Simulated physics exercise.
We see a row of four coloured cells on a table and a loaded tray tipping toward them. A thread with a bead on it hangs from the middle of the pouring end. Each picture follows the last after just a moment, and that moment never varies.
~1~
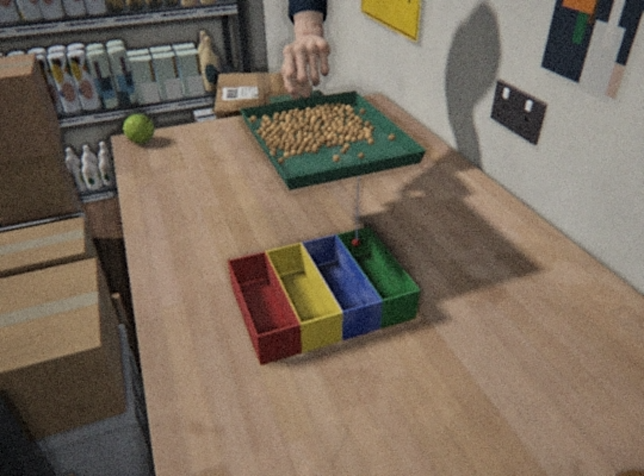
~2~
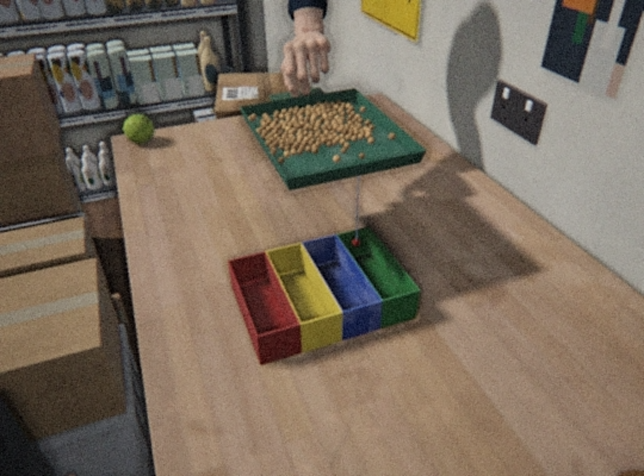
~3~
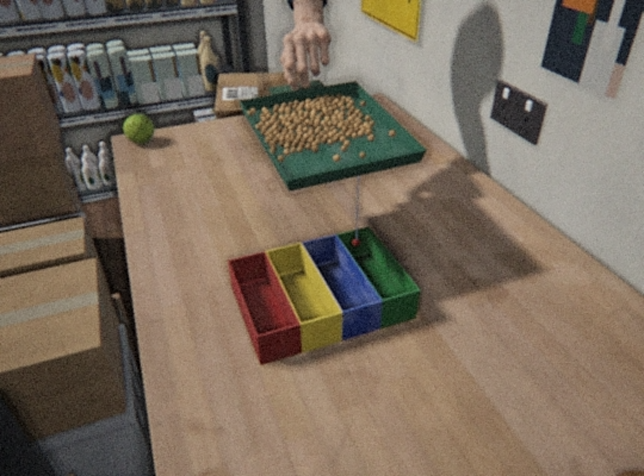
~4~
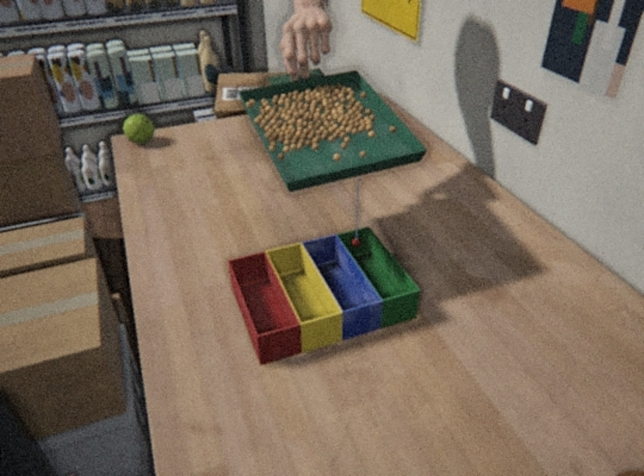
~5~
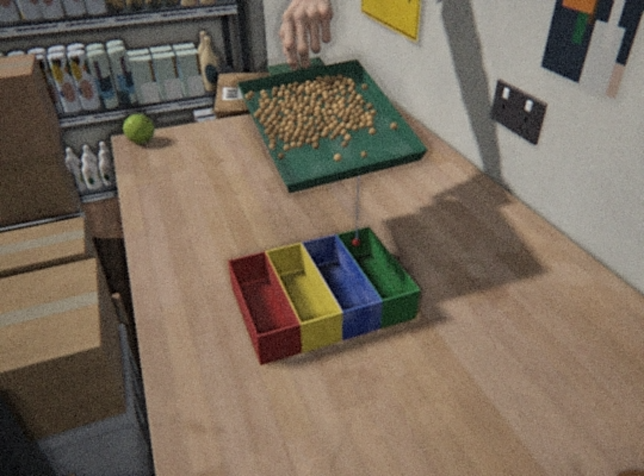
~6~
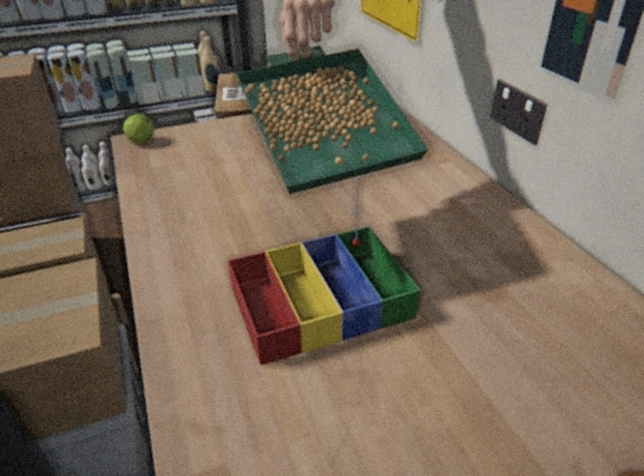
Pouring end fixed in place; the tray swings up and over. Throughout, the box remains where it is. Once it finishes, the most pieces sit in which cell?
In the yellow cell.
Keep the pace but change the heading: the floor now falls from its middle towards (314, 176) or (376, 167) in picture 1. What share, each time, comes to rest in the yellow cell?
About 80 %, then 0 %.
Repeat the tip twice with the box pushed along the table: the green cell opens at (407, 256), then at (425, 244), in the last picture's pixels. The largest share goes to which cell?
The red cell, and then the cell in red.
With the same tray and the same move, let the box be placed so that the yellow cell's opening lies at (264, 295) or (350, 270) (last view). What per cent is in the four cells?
Roughly 80 % and then 90 %.
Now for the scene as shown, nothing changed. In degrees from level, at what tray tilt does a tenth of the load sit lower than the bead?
At some 60 degrees.
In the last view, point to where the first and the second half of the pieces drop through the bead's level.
Earlier half at (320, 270), later half at (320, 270).
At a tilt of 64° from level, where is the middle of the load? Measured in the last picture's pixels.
I'd mark it close to (328, 176).
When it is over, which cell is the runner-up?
Ranked second: The cell in blue.
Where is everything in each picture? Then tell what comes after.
Corners of the pouring end at (289, 176) and (422, 149), level; middle of the load at (312, 130), round wooden beads; bead on its thread at (356, 242); red cell at (280, 342); yellow cell at (322, 330); blue cell at (362, 318); green cell at (400, 307), in the first picture.
Corners of the pouring end at (289, 176) and (422, 149), level; middle of the load at (312, 128), in the second picture.
Corners of the pouring end at (289, 177) and (422, 149), tipped barely, lowest at the left corner; middle of the load at (312, 124), in the third picture.
Corners of the pouring end at (289, 179) and (423, 148), tipped a little, lowest at the left corner; middle of the load at (312, 118), in the fourth picture.
Corners of the pouring end at (289, 181) and (423, 148), tipped a little, lowest at the left corner; middle of the load at (312, 112), a stray few on the move, in the fifth picture.
Corners of the pouring end at (289, 183) and (424, 148), tipped clearly, lowest at the left corner; middle of the load at (313, 109), nearly all on the move; red cell at (280, 342); yellow cell at (322, 330); blue cell at (362, 318); green cell at (400, 307), in the sixth picture.
Soon, tray tipped steeply; most on the tray; a small part in the yellow cell; a small part in the blue cell; a stray few in the green cell; a stray few in the red cell; a small part falling or outside the box.
A while on, tray tipped past a quarter turn; a small part on the tray; about a third in the yellow cell; about a quarter in the blue cell; a small part in the green cell; a stray few in the red cell; about a quarter falling or outside the box.
Towards the end, tray tipped past a quarter turn; about half in the yellow cell; about a third in the blue cell; a small part in the green cell; a small part in the red cell; a small part falling or outside the box.
Finally, tray tipped past a quarter turn; about half in the yellow cell; about a third in the blue cell; a small part in the green cell; a small part in the red cell; a small part outside the box.
